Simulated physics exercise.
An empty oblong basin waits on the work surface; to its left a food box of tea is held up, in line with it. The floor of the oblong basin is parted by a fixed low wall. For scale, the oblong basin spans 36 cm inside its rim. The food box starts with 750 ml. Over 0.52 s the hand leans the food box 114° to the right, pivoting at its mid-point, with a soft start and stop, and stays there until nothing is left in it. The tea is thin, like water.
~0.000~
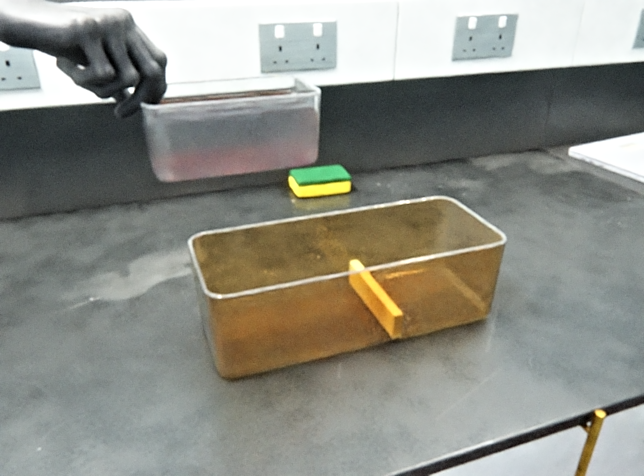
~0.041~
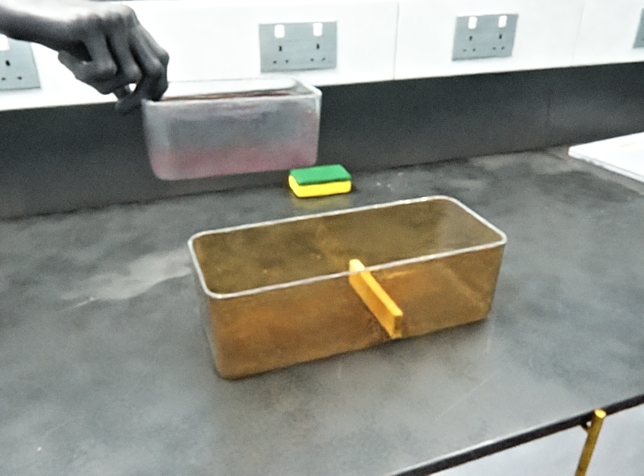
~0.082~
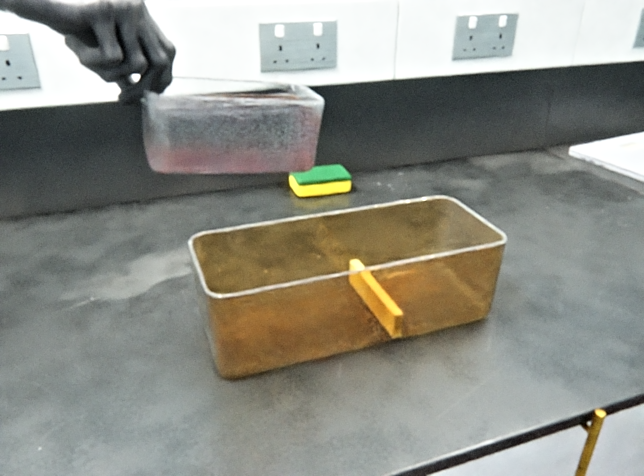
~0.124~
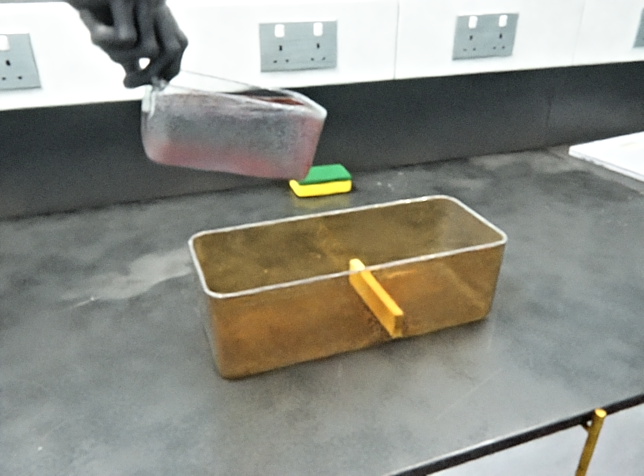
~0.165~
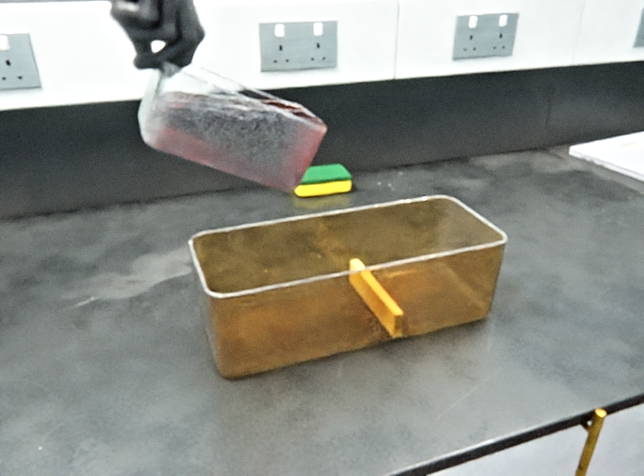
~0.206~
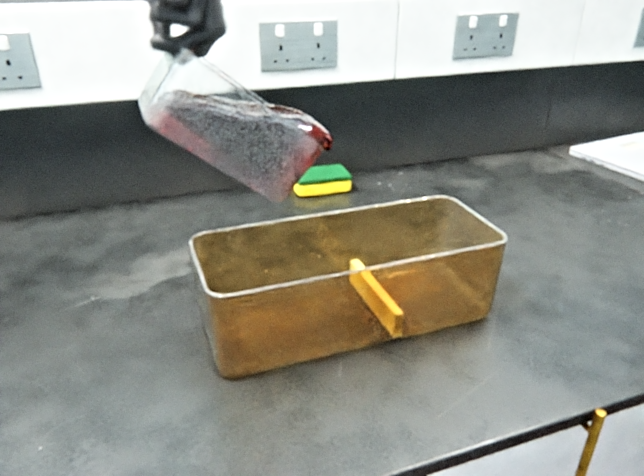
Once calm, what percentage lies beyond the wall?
The far part has some 25 per cent.
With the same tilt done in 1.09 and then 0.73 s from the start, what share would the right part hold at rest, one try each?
First 35, then 25 per cent.
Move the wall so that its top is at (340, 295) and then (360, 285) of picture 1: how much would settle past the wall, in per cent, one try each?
First 50, then 25 per cent.
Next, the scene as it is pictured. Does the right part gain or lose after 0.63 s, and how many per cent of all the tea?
It goes up by about 12.
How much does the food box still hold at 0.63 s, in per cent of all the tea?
About 2 per cent.
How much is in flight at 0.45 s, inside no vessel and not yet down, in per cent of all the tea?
Near 38 in a hundred.
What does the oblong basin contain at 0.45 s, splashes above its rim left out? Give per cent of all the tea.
Some 52 per cent.
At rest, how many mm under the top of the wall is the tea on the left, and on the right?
Some 18 mm on the left and 24 mm on the right.
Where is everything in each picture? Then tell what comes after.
Tilt 0°; pouring edge (308, 85); surface from (144, 111) to (304, 98); the oblong basin's rim runs from (197, 266) to (477, 218); the wall's top is at (374, 286), in the first picture.
Tilt 2°; pouring edge (309, 88); surface from (145, 110) to (305, 99), in the second picture.
Tilt 7°; pouring edge (311, 95); surface from (147, 107) to (306, 102), in the third picture.
Tilt 15°; pouring edge (314, 106); surface from (148, 104) to (310, 105), in the fourth picture.
Tilt 26°; pouring edge (314, 122); surface from (147, 102) to (314, 115); 1 per cent is over the edge, in the fifth picture.
Tilt 39°; pouring edge (311, 140); surface from (147, 96) to (290, 114); 7 per cent is over the edge, in the sixth picture.
After 0.45 s the tilt is 109° and 11 per cent is still to pour, 51 is left of the wall and 0 right of it.
After 0.63 s the tilt is 114° and 2 per cent is still to pour, 70 is left of the wall and 12 right of it.
After 0.82 s the tilt is 114° and 0 per cent is still to pour, 64 is left of the wall and 24 right of it.
After 1.02 s the tilt is 114° and 0 per cent is still to pour, 64 is left of the wall and 25 right of it.
In the end 64 per cent lies left of the wall, 25 right of it and 11 outside.
